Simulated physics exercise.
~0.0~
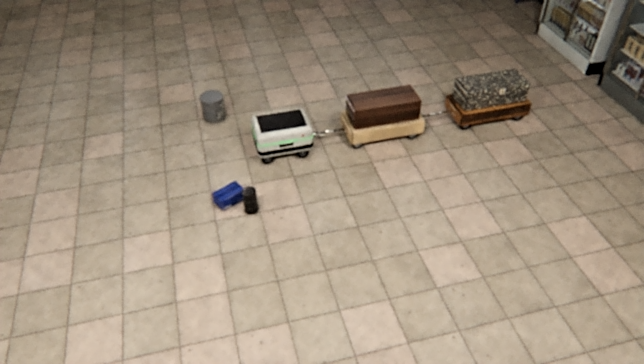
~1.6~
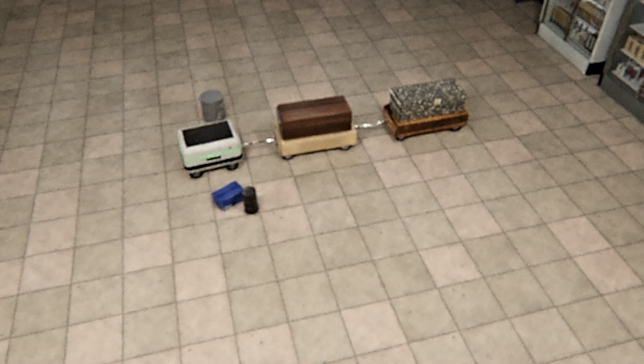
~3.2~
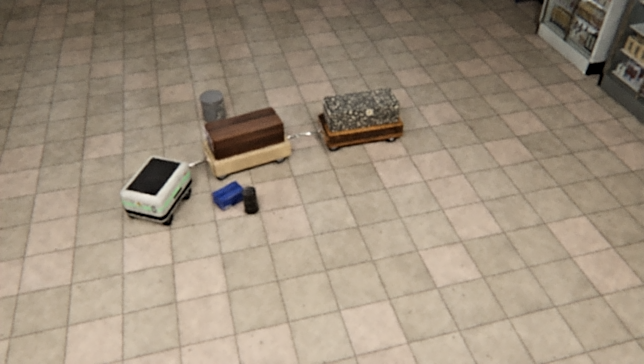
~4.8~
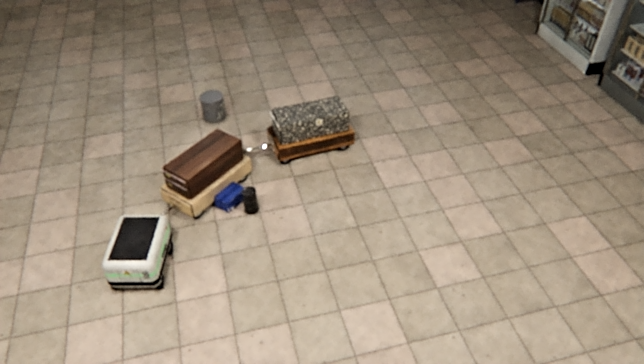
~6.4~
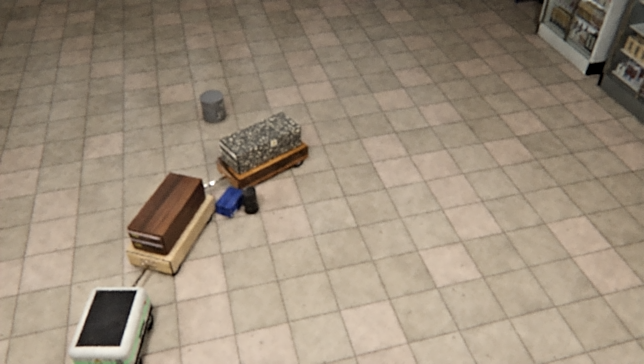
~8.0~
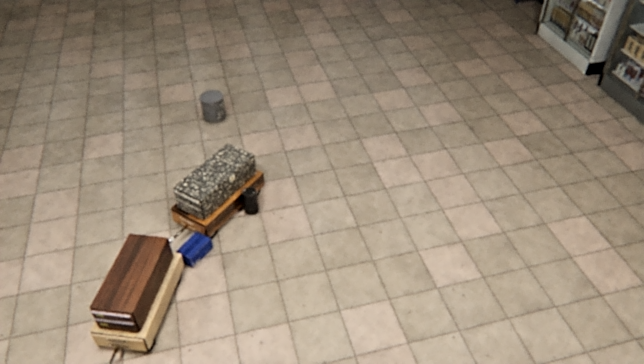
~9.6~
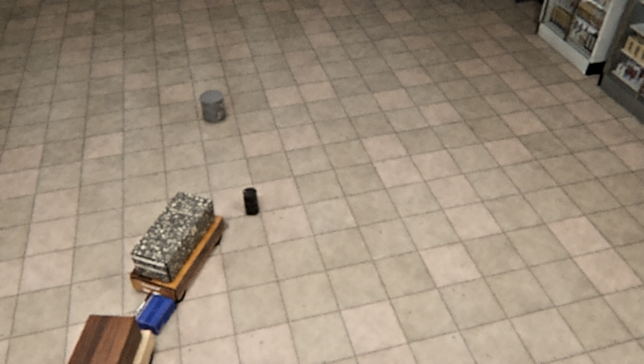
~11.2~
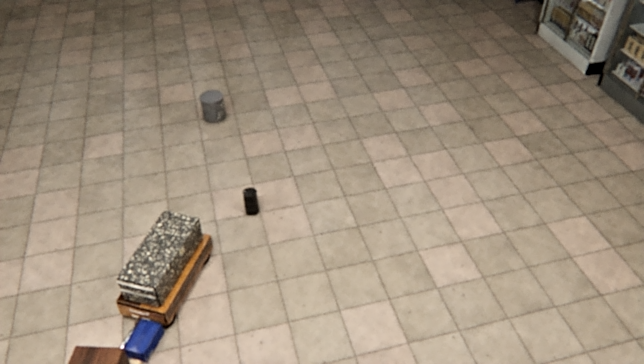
A small white tug pulling two loaded carts rolled left across a tiled floor, curved toward the bottom and went out of view, while the carts behind it pushed a blue box along, leaving the grey pail and black canister standing where they were.
